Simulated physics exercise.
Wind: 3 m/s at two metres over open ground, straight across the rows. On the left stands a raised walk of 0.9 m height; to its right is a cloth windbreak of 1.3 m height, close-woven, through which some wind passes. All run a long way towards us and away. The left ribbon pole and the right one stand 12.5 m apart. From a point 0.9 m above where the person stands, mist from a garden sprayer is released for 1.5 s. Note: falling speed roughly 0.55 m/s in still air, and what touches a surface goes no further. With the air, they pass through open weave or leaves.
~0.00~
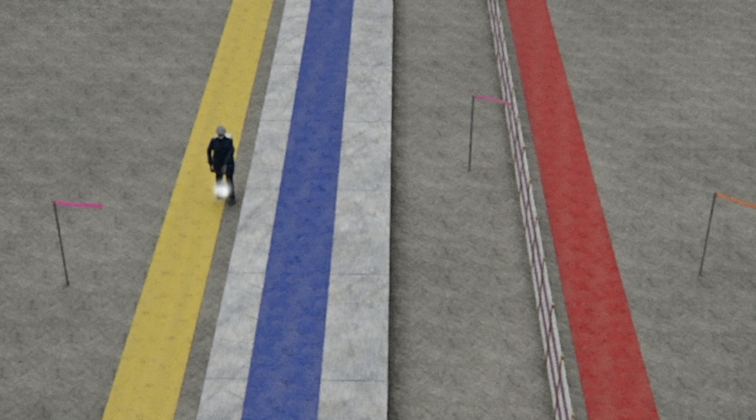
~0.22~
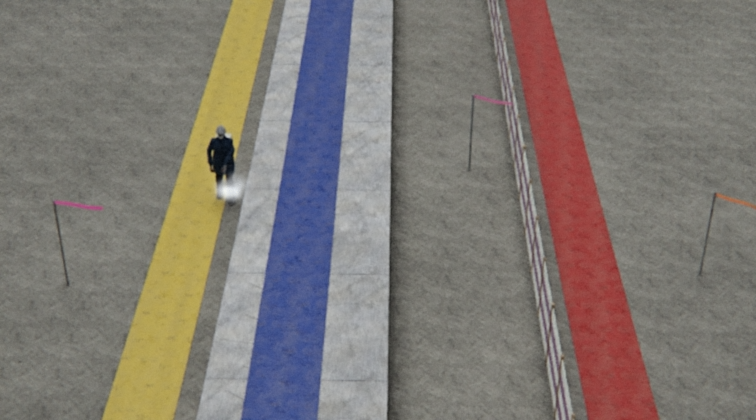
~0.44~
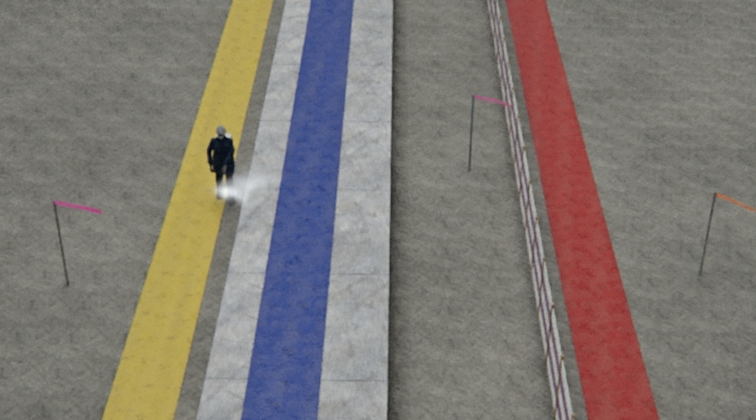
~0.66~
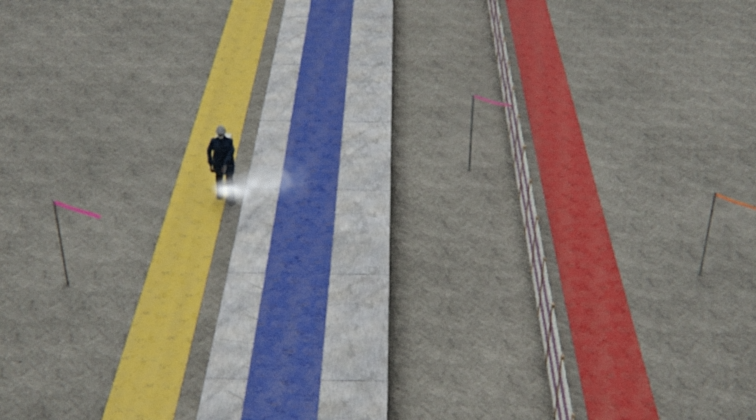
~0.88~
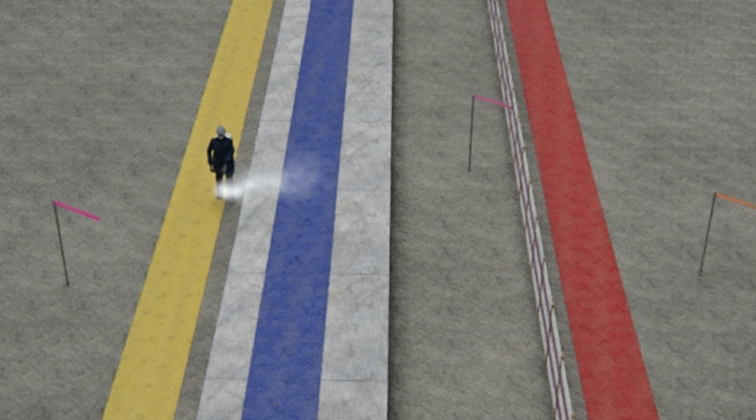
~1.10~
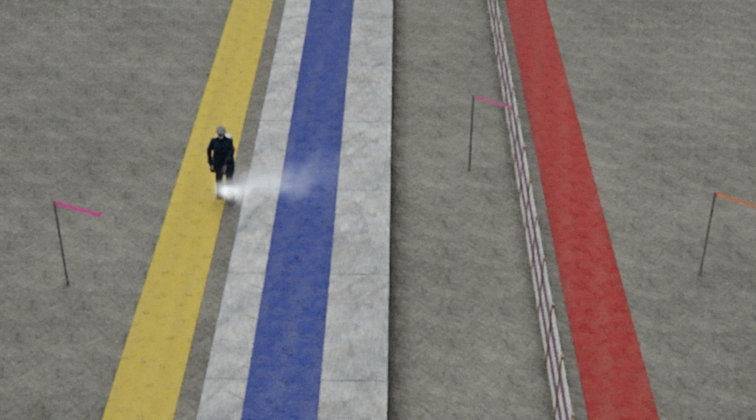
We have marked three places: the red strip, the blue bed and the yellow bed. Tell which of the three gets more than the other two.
The blue one ends up with more than the other two.
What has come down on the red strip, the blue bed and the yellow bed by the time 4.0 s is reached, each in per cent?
The shares are about 0 percent red, 40 percent blue, 0 percent yellow.
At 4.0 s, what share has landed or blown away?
My guess would be close to 85 percent.
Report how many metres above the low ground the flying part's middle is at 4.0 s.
Somewhere near 0.6 metres, I'd say.
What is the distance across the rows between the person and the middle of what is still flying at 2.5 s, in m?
Around 3.5 m.
After 2.5 s, 24 % is in the air or yet to come; 36 % lies on the blue bed, 0 % on the yellow bed and 0 % on the red strip; the middle of what still flies is 1.1 m above the low ground, near (379, 181).
After 4.0 s, 15 % is in the air or yet to come; 39 % lies on the blue bed, 0 % on the yellow bed and 0 % on the red strip; the middle of what still flies is 0.7 m above the low ground, near (500, 200).
After 8.0 s, 2 % is in the air or yet to come; 39 % lies on the blue bed, 0 % on the yellow bed and 2 % on the red strip.
After 20.0 s, 0 % is in the air or yet to come; 39 % lies on the blue bed, 0 % on the yellow bed and 2 % on the red strip.
After 45.0 s, 0 % is in the air or yet to come; 39 % lies on the blue bed, 0 % on the yellow bed and 2 % on the red strip.
